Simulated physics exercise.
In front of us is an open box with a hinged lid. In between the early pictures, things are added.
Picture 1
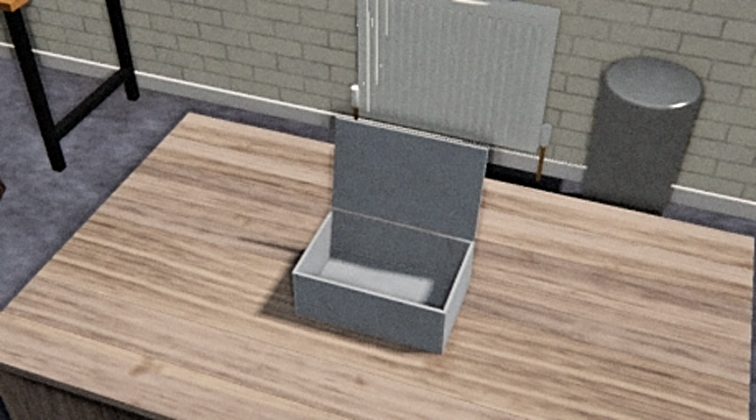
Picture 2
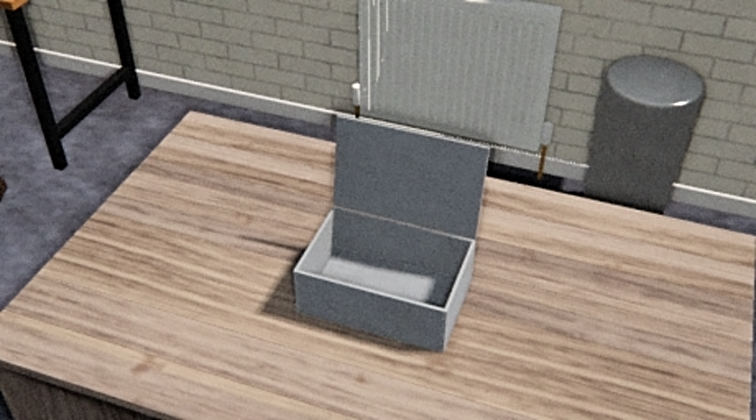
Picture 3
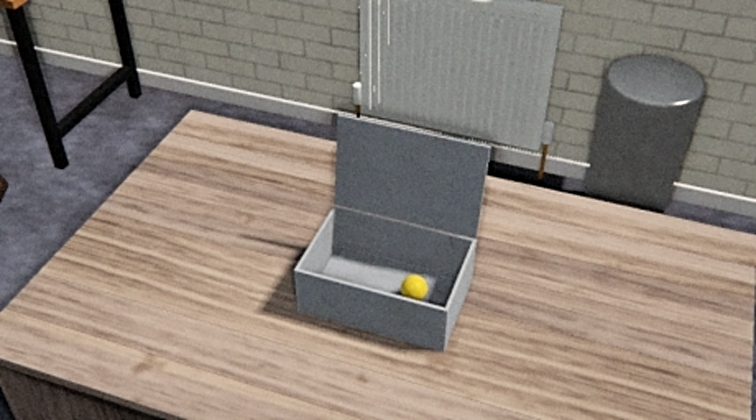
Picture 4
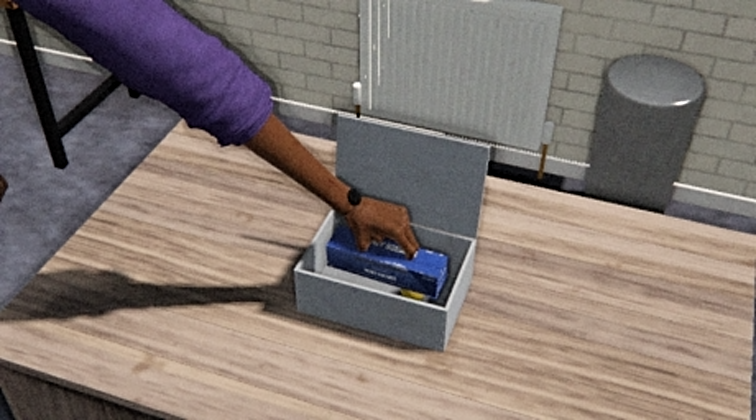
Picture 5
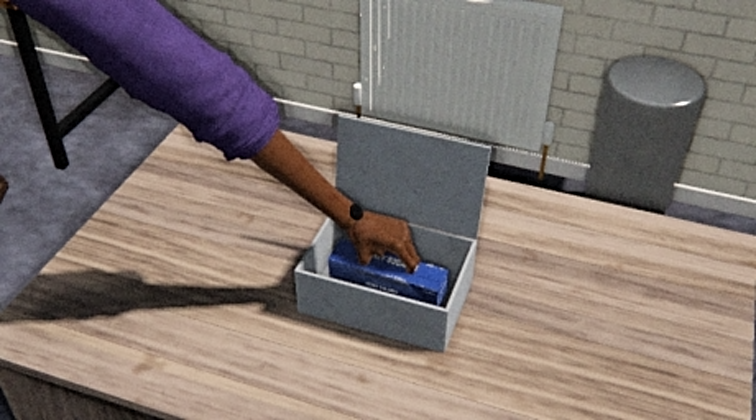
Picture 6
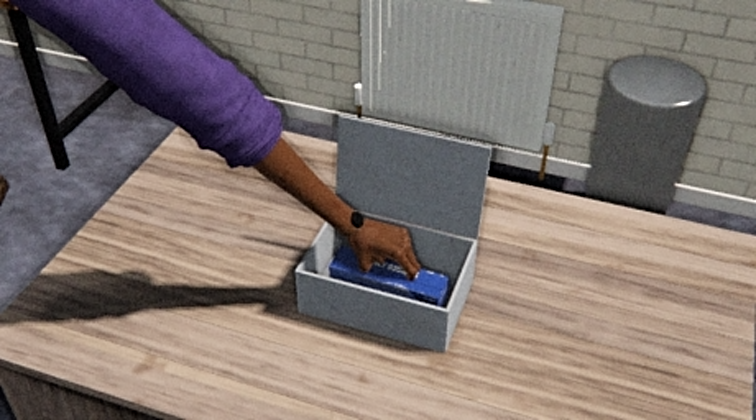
At first, an open grey box with a raised hinged lid sits empty on a wooden table. Then a yellow lemon appears inside it. Next, a purple-sleeved arm reaches in from the upper left, lowering a blue carton a short way into the box, and the hand remains on it.
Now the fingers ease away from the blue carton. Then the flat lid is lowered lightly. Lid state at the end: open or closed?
Closed.
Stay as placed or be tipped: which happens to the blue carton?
Looking at the last picture, it is left as set.
Then, 0.50 s later than the last frame, blue carton moved a little near (394, 302); yellow lemon moved about its own width.
Then, 1.50 s later than the last frame, lid 69° above the rim; blue carton moved a little near (394, 302); yellow lemon moved about its own width.
Then, 1.70 s later than the last frame, lid 47° above the rim; blue carton moved a little near (394, 302); yellow lemon moved about its own width.
Then, 1.90 s later than the last frame, lid 15° above the rim; blue carton moved a little near (394, 302); yellow lemon moved about its own width.
When it is over, lid shut; moved from the start, blue carton and yellow lemon. End places, in pixels of the last picture, blue carton near (394, 302).
